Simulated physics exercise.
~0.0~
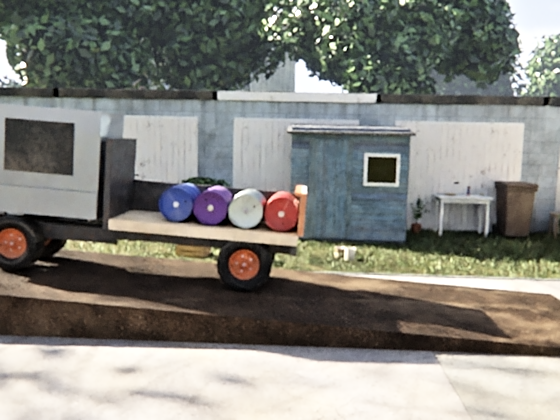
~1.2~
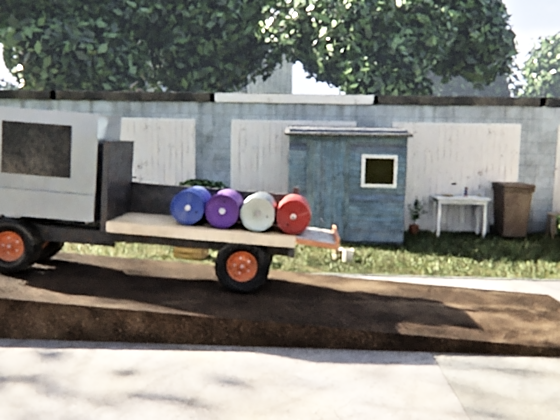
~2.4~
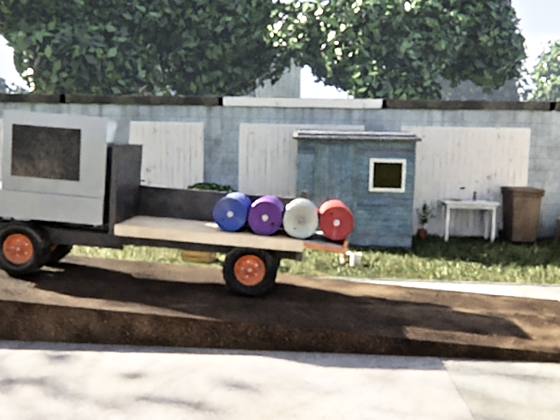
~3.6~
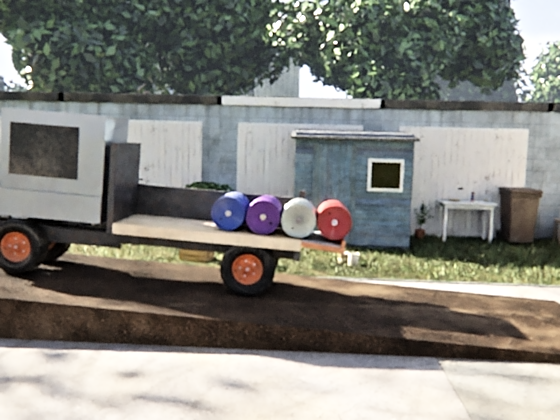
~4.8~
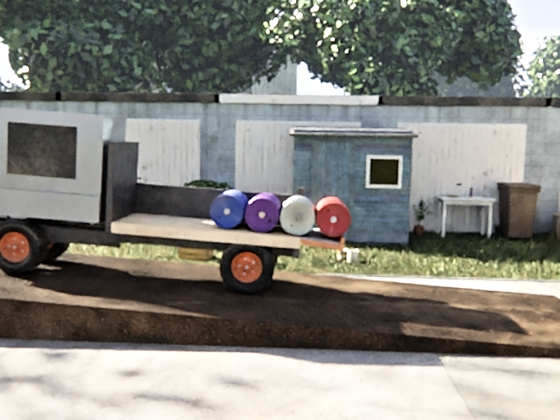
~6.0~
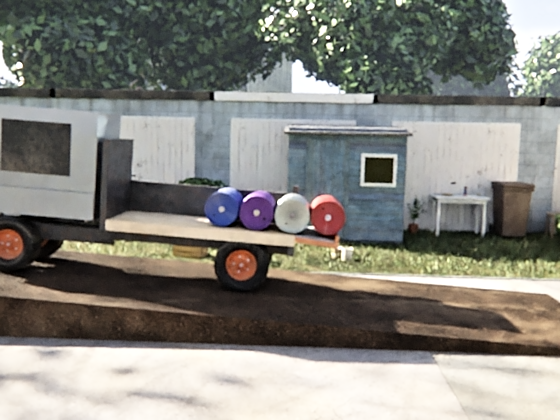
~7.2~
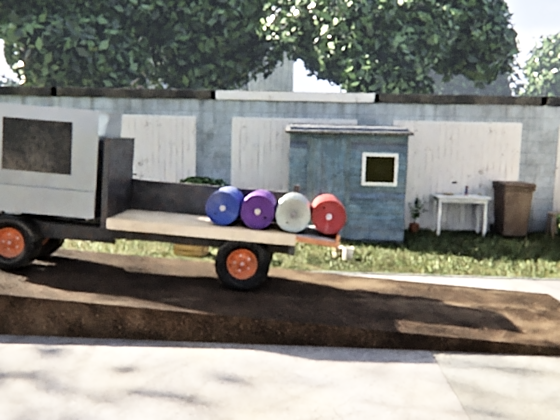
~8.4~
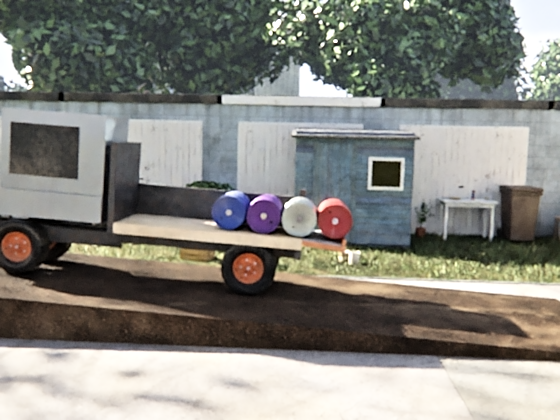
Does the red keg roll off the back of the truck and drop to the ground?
No, the red keg ends up resting on the lowered tailgate, while the purple and blue ones stay inside the bed.
